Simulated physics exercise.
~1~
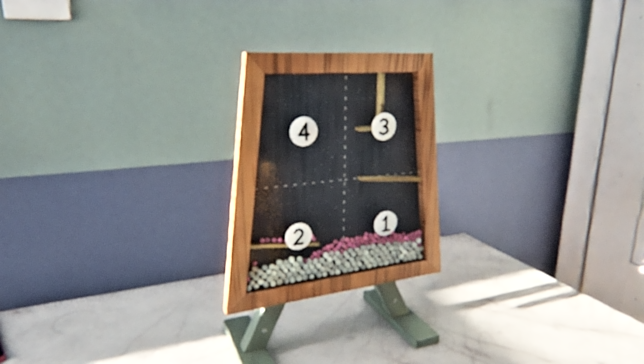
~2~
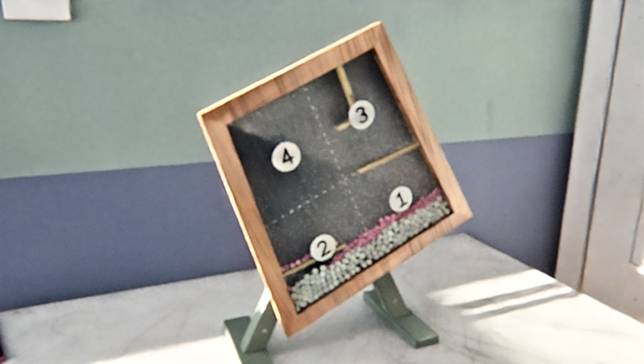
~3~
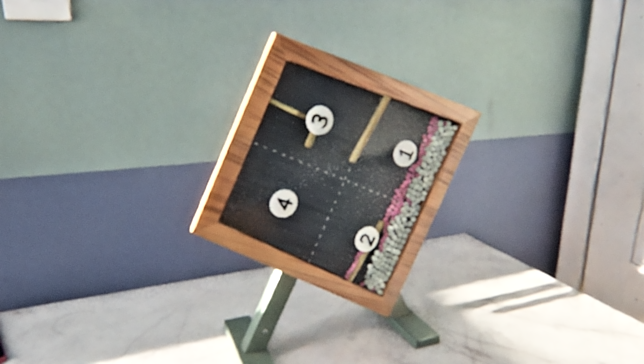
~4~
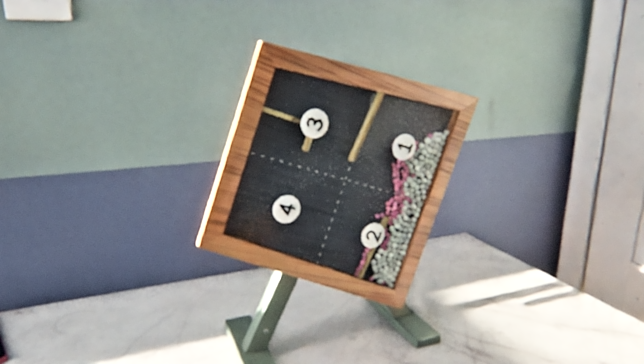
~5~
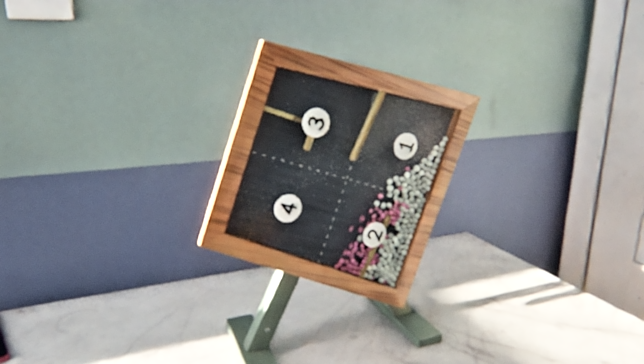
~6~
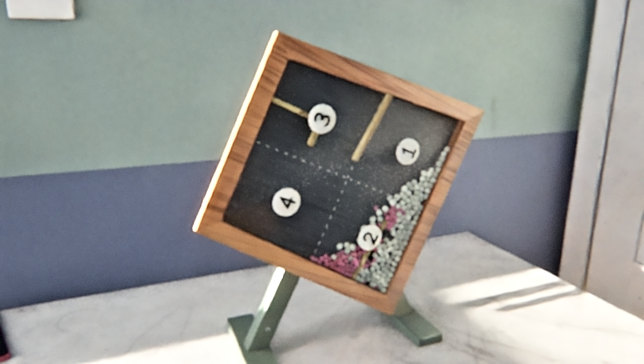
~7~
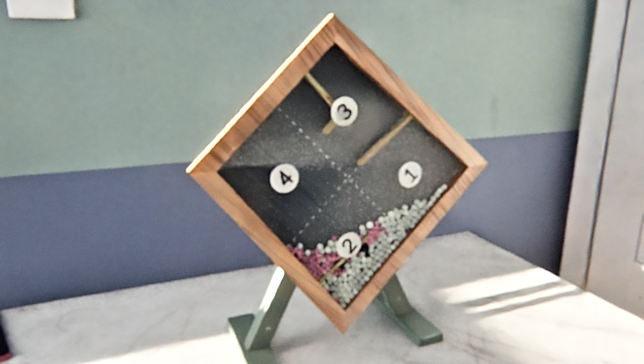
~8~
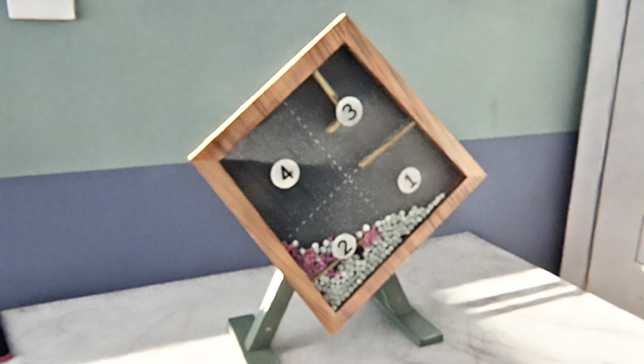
On a marble tabletop, a wooden-framed box tips anticlockwise, spilling pale and pink beads toward a corner, then swings partway back.
